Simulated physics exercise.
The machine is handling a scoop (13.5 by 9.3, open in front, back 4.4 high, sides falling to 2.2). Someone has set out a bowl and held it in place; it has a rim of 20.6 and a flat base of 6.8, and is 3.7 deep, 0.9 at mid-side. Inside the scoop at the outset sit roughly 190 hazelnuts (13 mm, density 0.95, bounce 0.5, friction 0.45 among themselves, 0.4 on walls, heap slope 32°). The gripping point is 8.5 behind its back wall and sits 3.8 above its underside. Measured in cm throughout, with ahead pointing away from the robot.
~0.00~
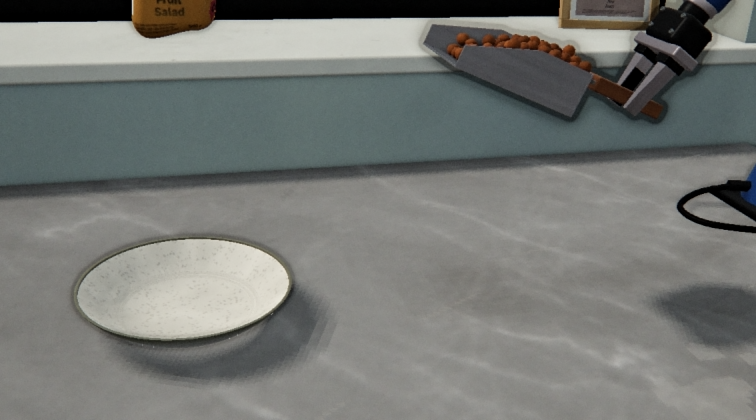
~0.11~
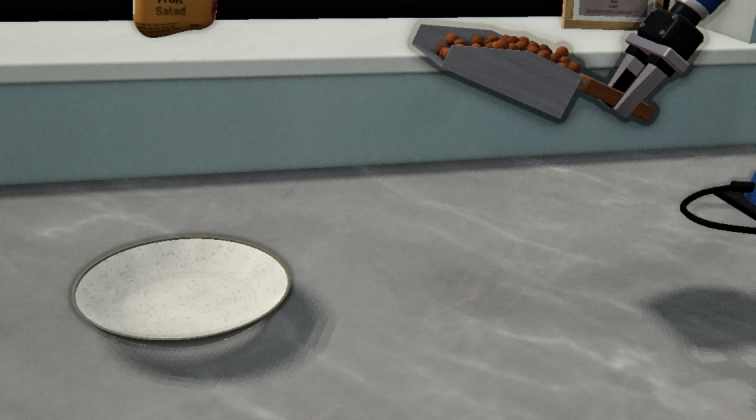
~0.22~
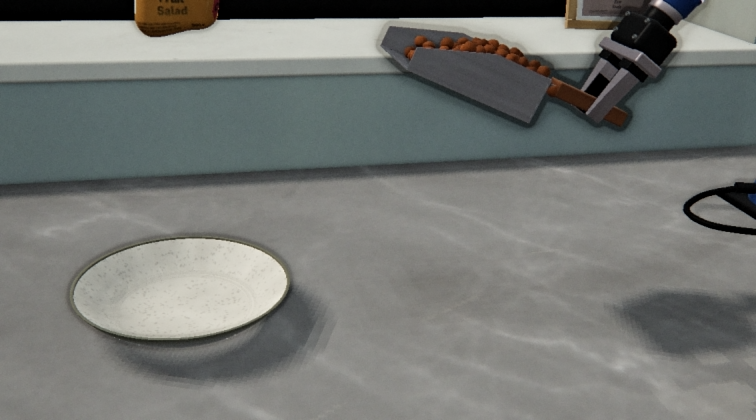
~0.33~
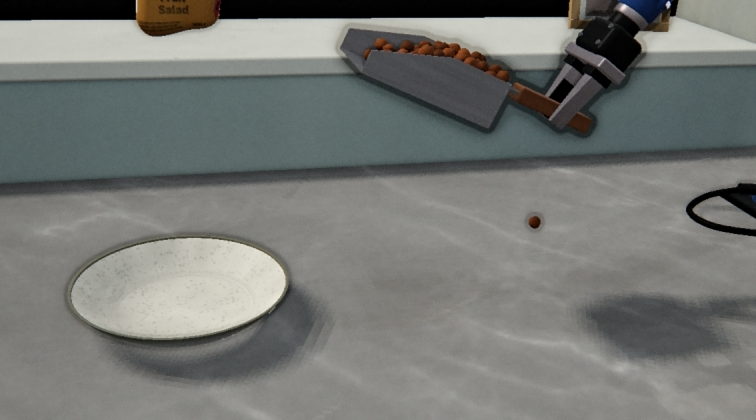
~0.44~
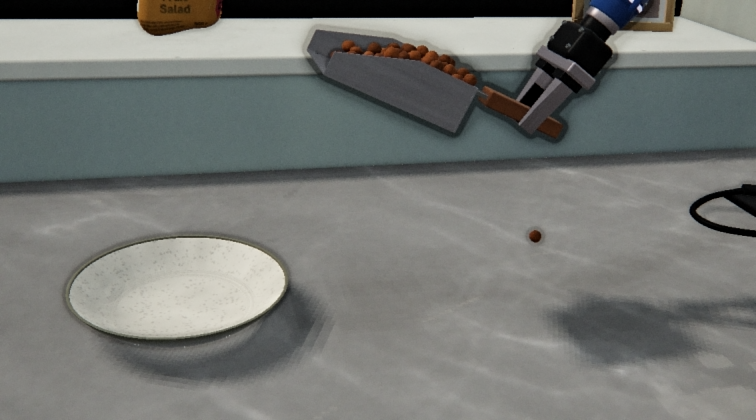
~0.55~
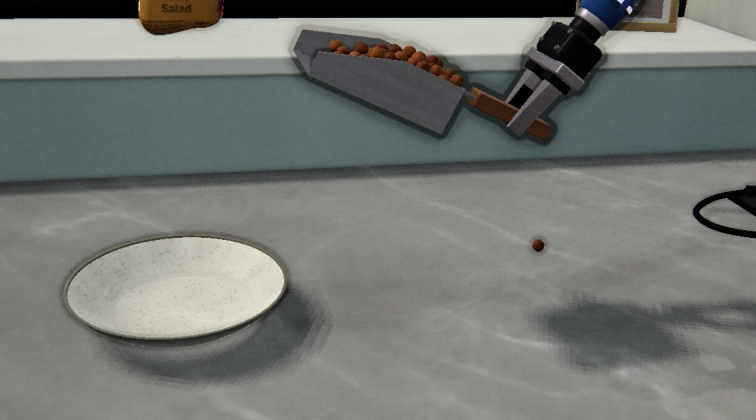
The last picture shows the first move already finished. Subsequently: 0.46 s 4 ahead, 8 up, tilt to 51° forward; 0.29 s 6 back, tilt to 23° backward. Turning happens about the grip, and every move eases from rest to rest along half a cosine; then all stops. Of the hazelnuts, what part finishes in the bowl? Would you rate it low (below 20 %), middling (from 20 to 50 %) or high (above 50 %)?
Low, below 20 %.
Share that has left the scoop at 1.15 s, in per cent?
Share gone by then: Near 100 %.
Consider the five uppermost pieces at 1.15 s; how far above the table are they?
I'd put it near 16 cm.
By 0.85 s, tilted 30° forward, highest piece 21 above the table; 186 on the scoop, 1 on the table or floor, 6 in flight or on a rim.
By 1.15 s, tilted 16° forward, highest piece 17 above the table; 156 on the table or floor, 15 in the bowl, 22 in flight or on a rim.
By 1.50 s, tilted 23° backward, highest piece 5 above the table; 171 on the table or floor, 21 in the bowl, 1 in flight or on a rim.
By 2.55 s, tilted 23° backward, highest piece 2 above the table; 172 on the table or floor, 21 in the bowl.
Final count, 172 on the table or floor, 21 in the bowl. That is 11 % in the bowl.
